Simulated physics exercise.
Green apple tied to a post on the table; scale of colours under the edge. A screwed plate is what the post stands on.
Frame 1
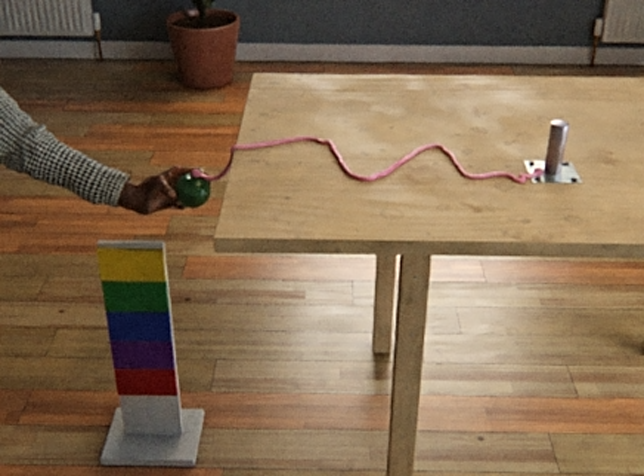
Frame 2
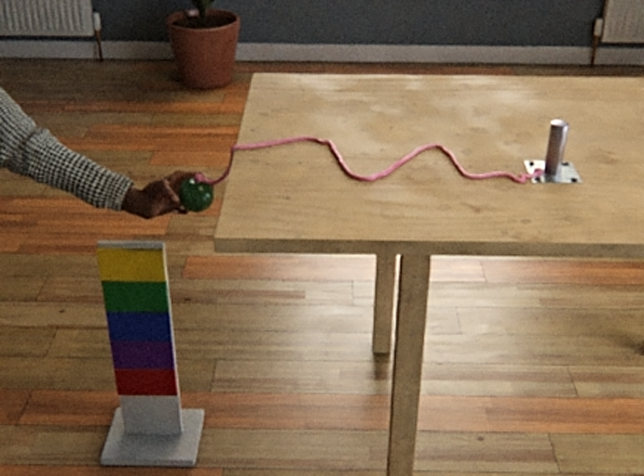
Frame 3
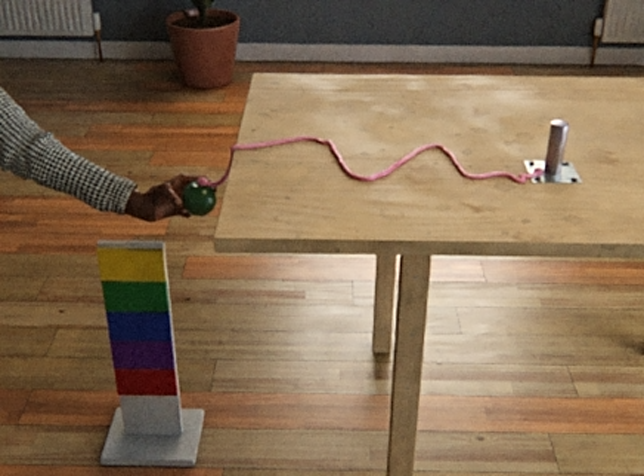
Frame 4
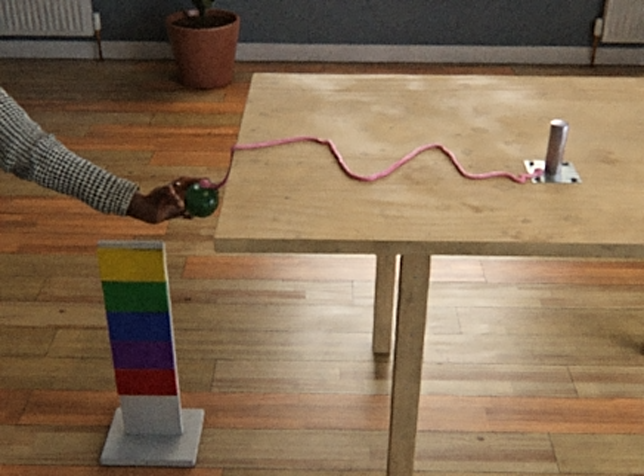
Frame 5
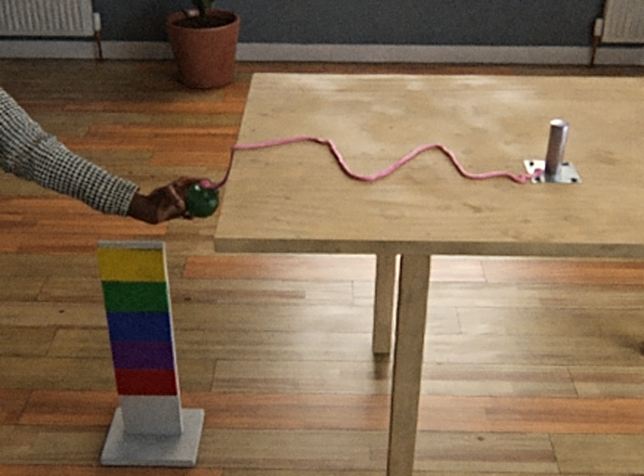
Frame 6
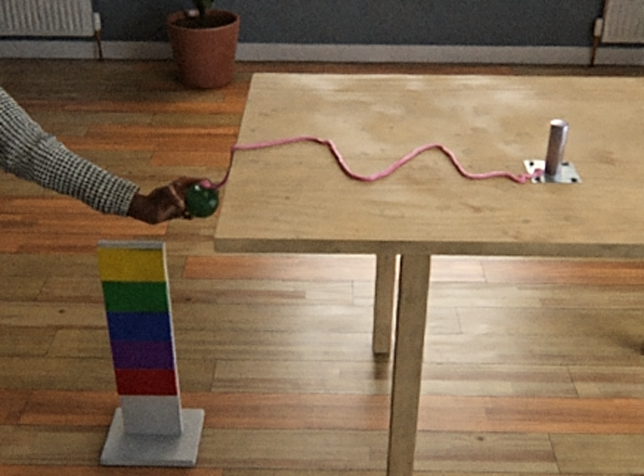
A hand holds a green ball on a pink cord beside a table, shifting very slightly.
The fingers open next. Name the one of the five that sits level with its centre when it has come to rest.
That would be purple.
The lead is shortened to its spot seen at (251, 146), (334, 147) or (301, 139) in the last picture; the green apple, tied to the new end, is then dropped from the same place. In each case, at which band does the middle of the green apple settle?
Green; no band; yellow.
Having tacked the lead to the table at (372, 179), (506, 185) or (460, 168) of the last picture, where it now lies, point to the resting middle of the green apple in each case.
Per try (px, approx.): (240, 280); (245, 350); (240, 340).
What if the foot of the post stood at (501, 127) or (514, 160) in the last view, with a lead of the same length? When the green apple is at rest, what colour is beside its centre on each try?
First try: Red; second try: Red.
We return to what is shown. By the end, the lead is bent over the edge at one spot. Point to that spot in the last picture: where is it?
In the last picture it is at roughly (350, 174).
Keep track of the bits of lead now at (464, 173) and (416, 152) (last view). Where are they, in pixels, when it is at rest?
Final positions are (434, 165) and (336, 158), in that order.
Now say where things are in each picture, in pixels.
The first frame shows green apple (193, 190); yellow (131, 266); green (135, 298); blue (139, 327); purple (142, 356); red (146, 383).
The second frame shows green apple (196, 195); lead through (512, 177) (450, 154) (392, 168) (339, 157) (278, 142).
The third frame shows green apple (199, 198).
The fourth frame shows green apple (201, 201); lead through (512, 177) (450, 154) (392, 168) (339, 157) (278, 142).
The fifth frame shows green apple (202, 201).
The sixth frame shows green apple (202, 201); lead through (512, 177) (450, 154) (392, 168) (339, 157) (278, 142).
Soon after, apple near (242, 349); level with purple.
After that, apple near (248, 360); level with purple.
In the end, apple near (247, 362); level with purple. At purple.
